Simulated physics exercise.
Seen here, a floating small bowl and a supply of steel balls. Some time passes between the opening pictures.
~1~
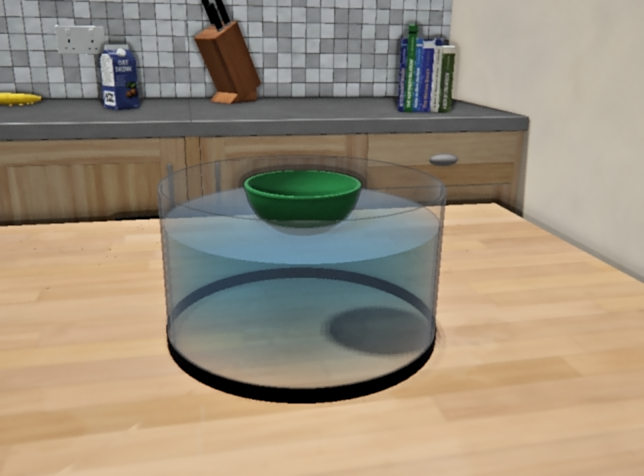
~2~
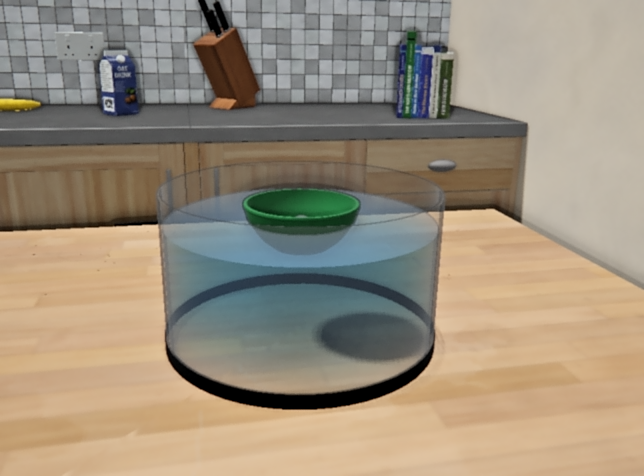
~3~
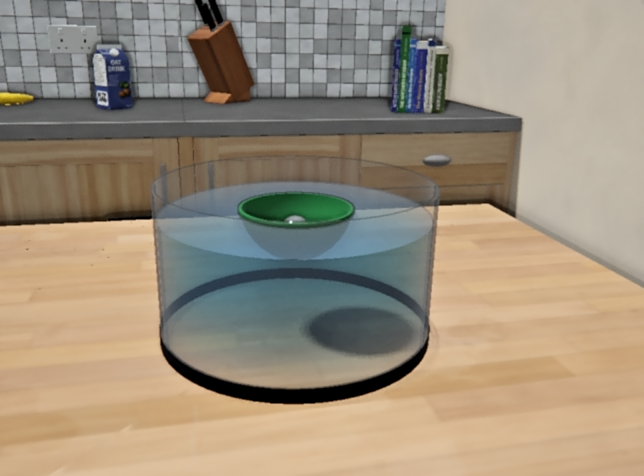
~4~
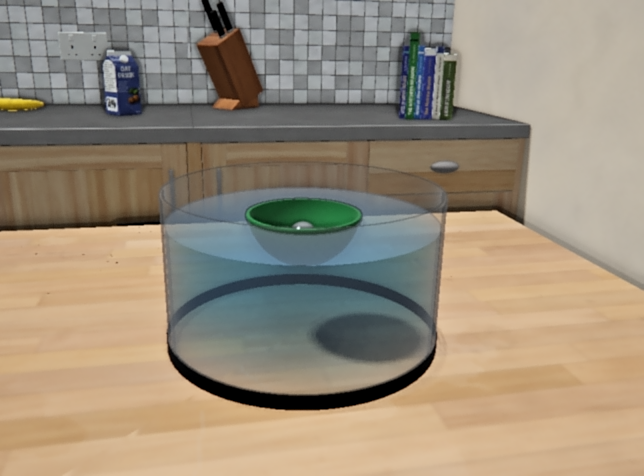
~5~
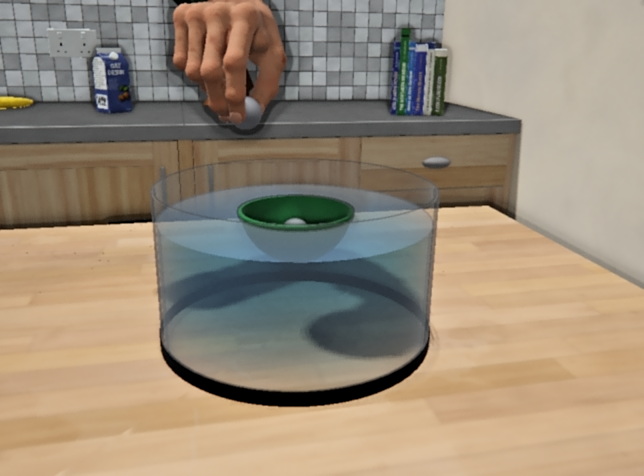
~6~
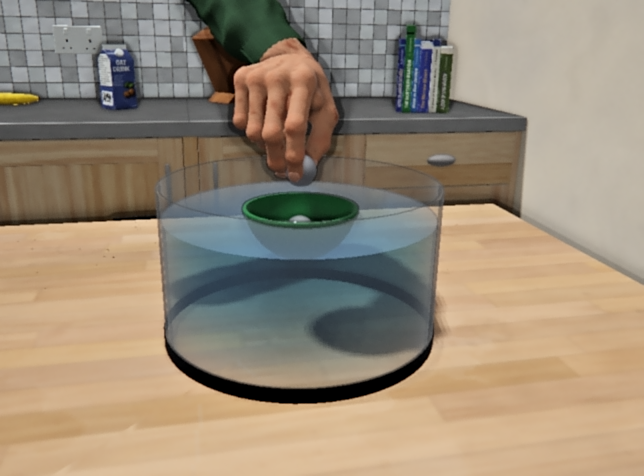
The clip shows a green bowl floating in a clear round tank of water, sitting lower once small balls are inside; then a hand holding another grey ball appears above and lowers it toward the bowl.
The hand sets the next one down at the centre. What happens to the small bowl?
With one more the small bowl goes under.
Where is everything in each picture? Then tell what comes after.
In the first frame, small bowl (303, 184) empty; about two thirds of its side above the surface.
In the second frame, small bowl (302, 204) with one aboard; about a third of its side above the surface.
In the third frame, small bowl (296, 208) with two aboard; hardly any of its side above the surface.
In the fourth frame, small bowl (304, 214) with two aboard; hardly any of its side above the surface.
In the fifth frame, small bowl (296, 211) with two aboard; hardly any of its side above the surface; the next steel ball in the hand at (245, 113).
In the sixth frame, small bowl (301, 208) with two aboard; hardly any of its side above the surface; the next steel ball in the hand at (301, 170).
Shortly, the steel ball is in and the small bowl dips.
Then, water pours in over its edge.
At the finish, the small bowl lies on the bottom with its load.
